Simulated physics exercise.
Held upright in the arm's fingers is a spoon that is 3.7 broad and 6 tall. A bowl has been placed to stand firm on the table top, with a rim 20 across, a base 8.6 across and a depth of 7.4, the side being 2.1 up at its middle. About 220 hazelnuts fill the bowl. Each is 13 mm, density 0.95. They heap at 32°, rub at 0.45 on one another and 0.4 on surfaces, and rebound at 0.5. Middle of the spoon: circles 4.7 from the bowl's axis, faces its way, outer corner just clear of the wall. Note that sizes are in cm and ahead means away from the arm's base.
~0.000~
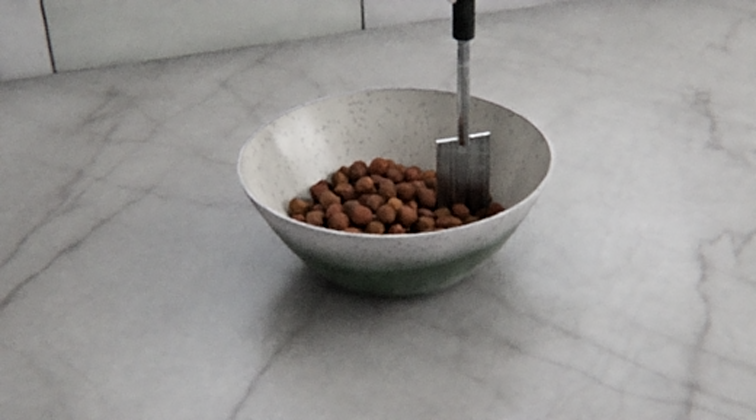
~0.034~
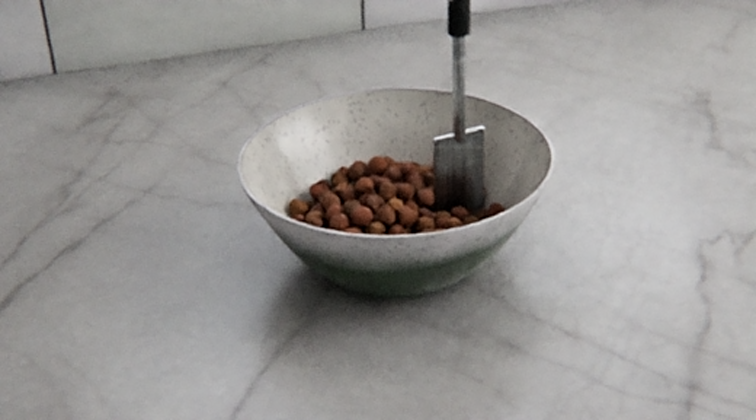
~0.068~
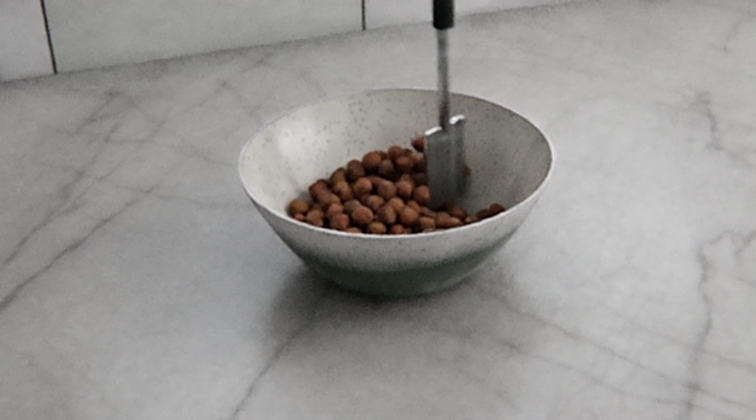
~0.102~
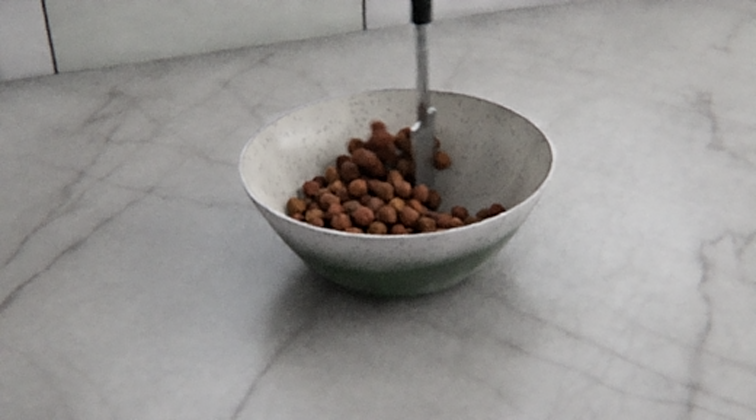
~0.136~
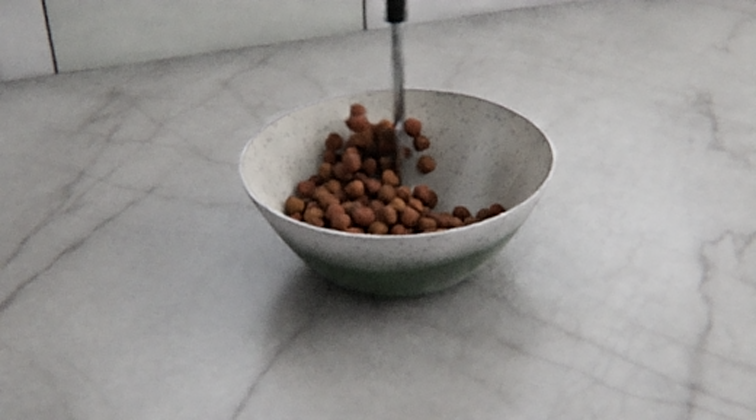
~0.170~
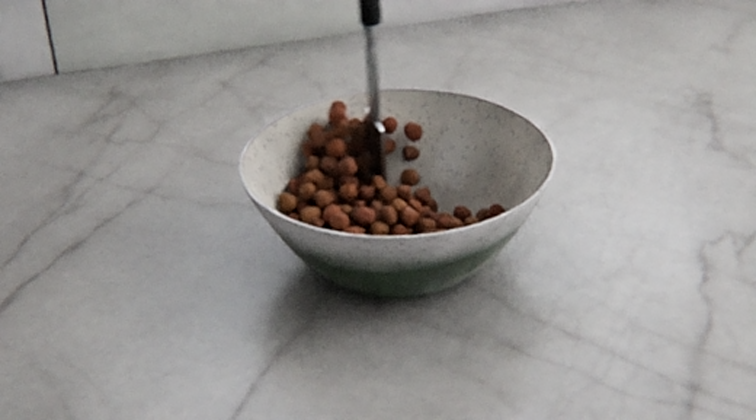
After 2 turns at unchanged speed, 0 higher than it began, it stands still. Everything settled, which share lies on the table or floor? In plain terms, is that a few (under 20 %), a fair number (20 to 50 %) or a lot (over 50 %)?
A few, under 20 %.
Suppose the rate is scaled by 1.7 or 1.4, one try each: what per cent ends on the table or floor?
About 30 and 20 per cent.
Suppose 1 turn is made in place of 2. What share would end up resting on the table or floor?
Close to 5 in a hundred.
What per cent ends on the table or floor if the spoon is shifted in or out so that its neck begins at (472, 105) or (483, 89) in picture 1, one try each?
First try about 10 per cent, second try about 5 per cent.
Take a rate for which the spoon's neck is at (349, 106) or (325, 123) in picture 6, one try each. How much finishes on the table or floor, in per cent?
Close to 10 and 30 in a hundred.
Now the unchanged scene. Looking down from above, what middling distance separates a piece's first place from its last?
Level distance: About 9 cm.
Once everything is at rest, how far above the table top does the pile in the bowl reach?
Around 6.5 cm above the table.
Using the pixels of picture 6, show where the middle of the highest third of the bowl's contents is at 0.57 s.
Around (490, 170).
After 0.57 s, 338° round, highest piece 8 above the table; 216 in the bowl, 4 on the table or floor.
After 0.98 s, 225° round, highest piece 8 above the table; 212 in the bowl, 8 on the table or floor.
After 1.38 s, 0° round, highest piece 6 above the table; 208 in the bowl, 12 on the table or floor.
After 2.08 s, 0° round, highest piece 6 above the table; 208 in the bowl, 12 on the table or floor.
In the end, 208 in the bowl, 12 on the table or floor. That is 5 % on the table or floor.
